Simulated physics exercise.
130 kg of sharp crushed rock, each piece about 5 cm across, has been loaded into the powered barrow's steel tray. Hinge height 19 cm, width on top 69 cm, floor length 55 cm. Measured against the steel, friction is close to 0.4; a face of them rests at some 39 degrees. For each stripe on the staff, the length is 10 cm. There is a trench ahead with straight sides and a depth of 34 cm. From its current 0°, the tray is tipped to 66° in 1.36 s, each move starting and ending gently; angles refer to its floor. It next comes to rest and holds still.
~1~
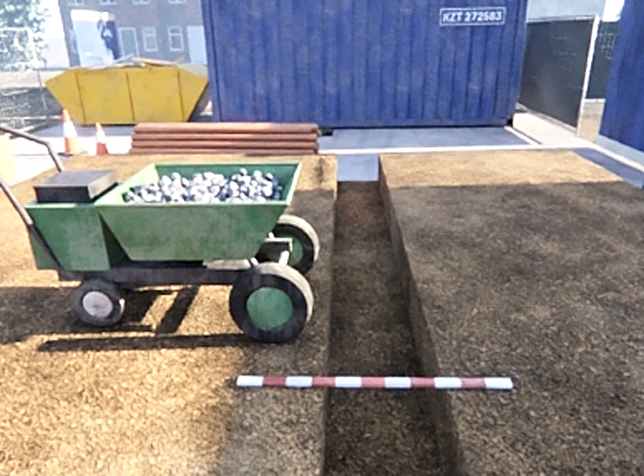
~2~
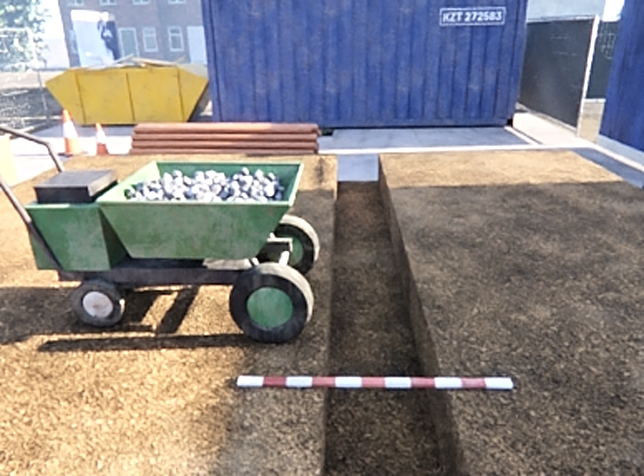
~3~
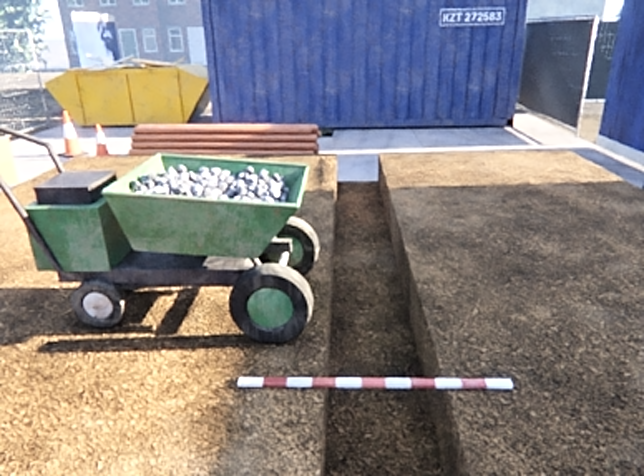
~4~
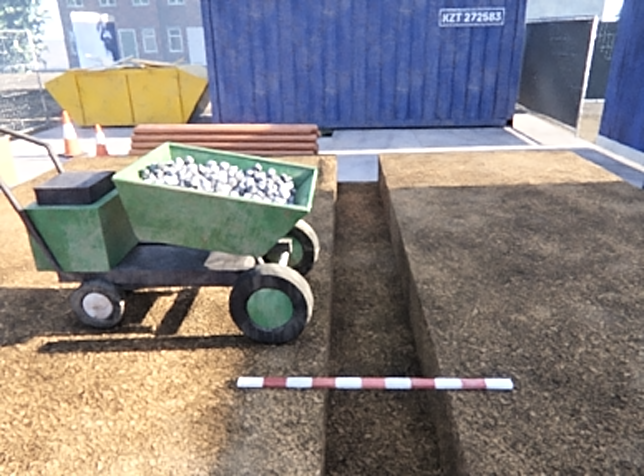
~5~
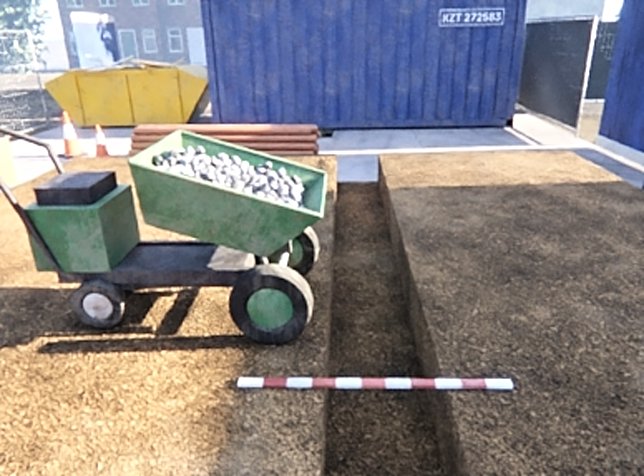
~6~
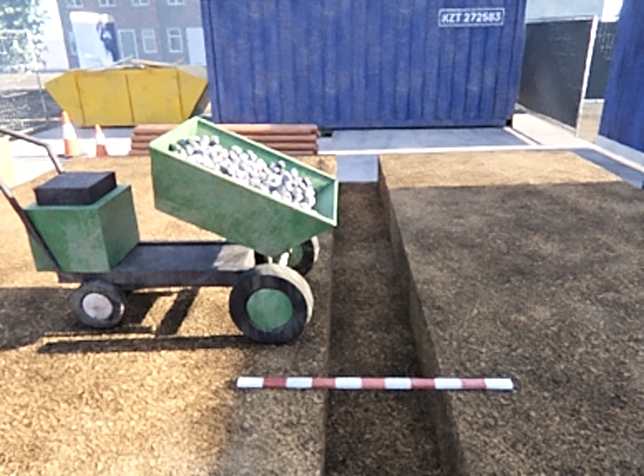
The green tray of grey stones tilts steadily to the right on the wheeled barrow.
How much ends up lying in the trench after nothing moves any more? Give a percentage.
A share of about 40 per cent.
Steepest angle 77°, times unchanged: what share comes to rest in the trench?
It would be near 85 per cent.
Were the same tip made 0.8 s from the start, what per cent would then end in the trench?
That would give about 35 percent.
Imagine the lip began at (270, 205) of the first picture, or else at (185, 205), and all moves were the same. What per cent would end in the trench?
About 50 per cent from the first spot, about 35 from the second.
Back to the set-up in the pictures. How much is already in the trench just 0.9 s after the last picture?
About 10 per cent by then.
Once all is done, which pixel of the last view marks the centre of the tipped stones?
Around (400, 354).
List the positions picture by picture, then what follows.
Lip at (287, 204), floor tilted 0°, highest stones at (218, 183), in the first frame.
Lip at (290, 205), floor tilted 1°, highest stones at (204, 182), in the second frame.
Lip at (298, 207), floor tilted 5°, highest stones at (192, 178), in the third frame.
Lip at (308, 211), floor tilted 10°, highest stones at (177, 167), in the fourth frame.
Lip at (321, 217), floor tilted 17°, highest stones at (185, 155), in the fifth frame.
The tray is at 25°, its lip at (335, 225); the top of the load is at (197, 143), in the sixth frame.
Then, 0.4 s after the last picture the floor is at 56°, 100 % in the tray; the foremost stones are at (362, 238).
Then, 0.9 s after the last picture the floor is at 66°, 89 % in the tray, 10 % in the trench, 1 % past the trench; the foremost stones are at (444, 308).
Then, 1.2 s after the last picture the floor is at 66°, 66 % in the tray, 26 % in the trench, 8 % past the trench; the foremost stones are at (488, 300).
Then, 3.2 s after the last picture the floor is at 66°, 51 % in the tray, 40 % in the trench, 9 % past the trench; the foremost stones are at (495, 284).
